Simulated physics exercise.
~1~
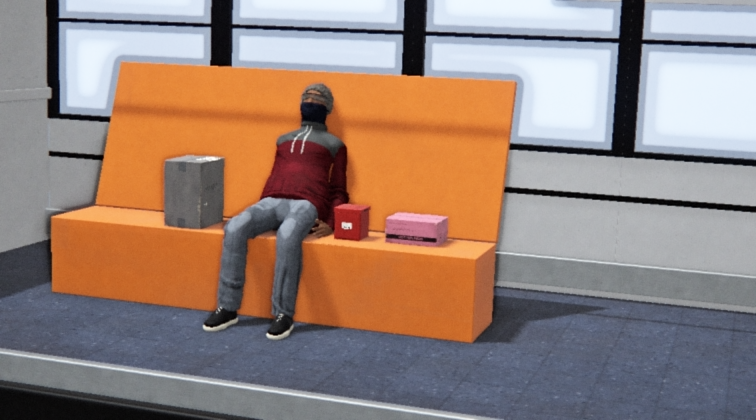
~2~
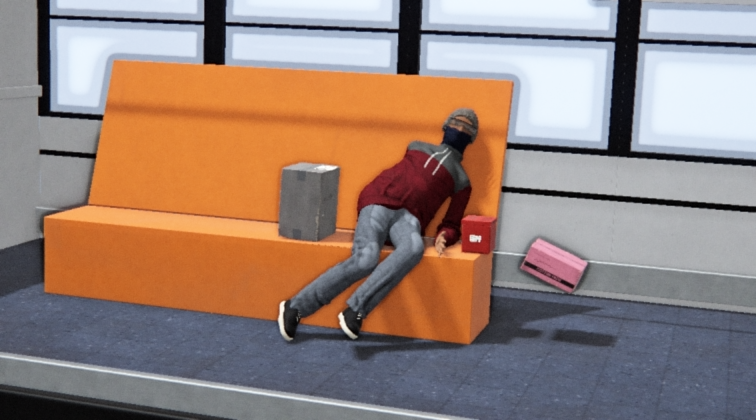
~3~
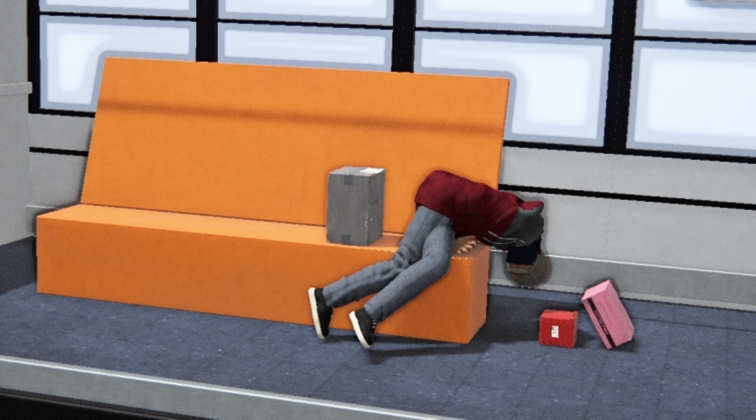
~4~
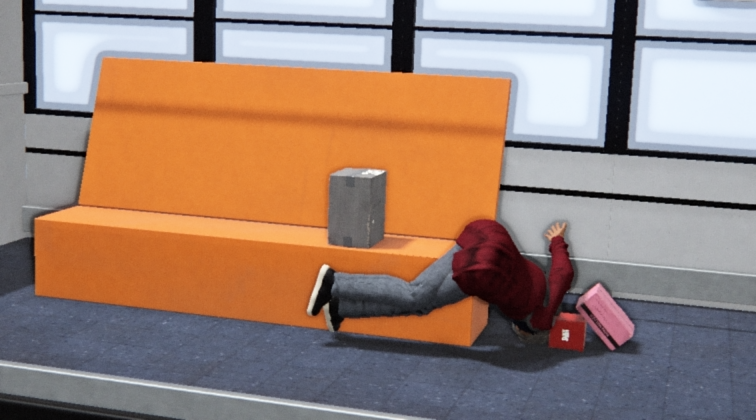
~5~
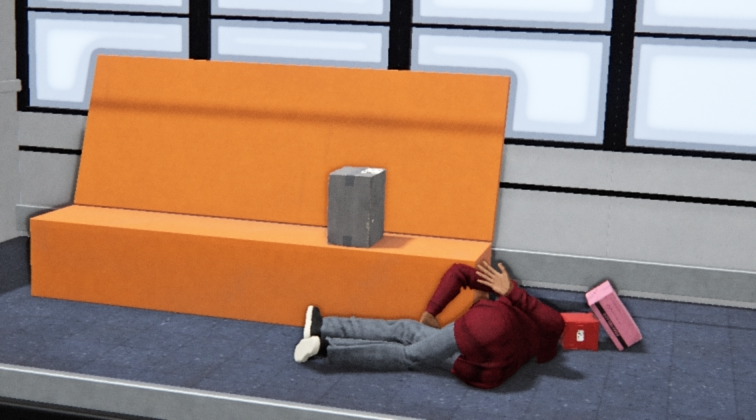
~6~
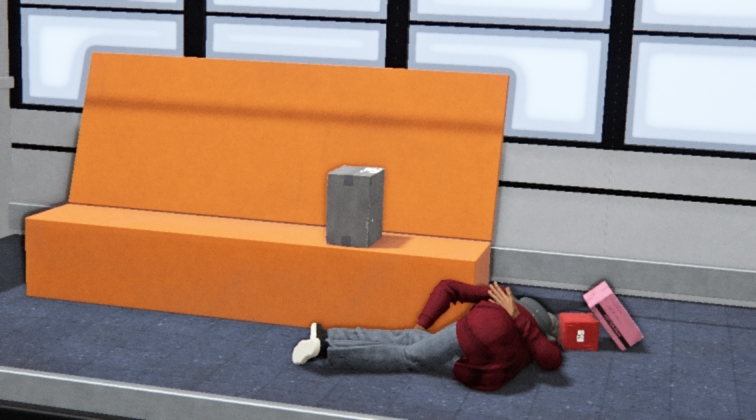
A limp person in a maroon hoodie slides right along an orange bench with a grey pack, a red tub and a pink carton, then topples headfirst over the end after the two smaller items, finishing on the floor beside them while the pack stays upright on the seat.
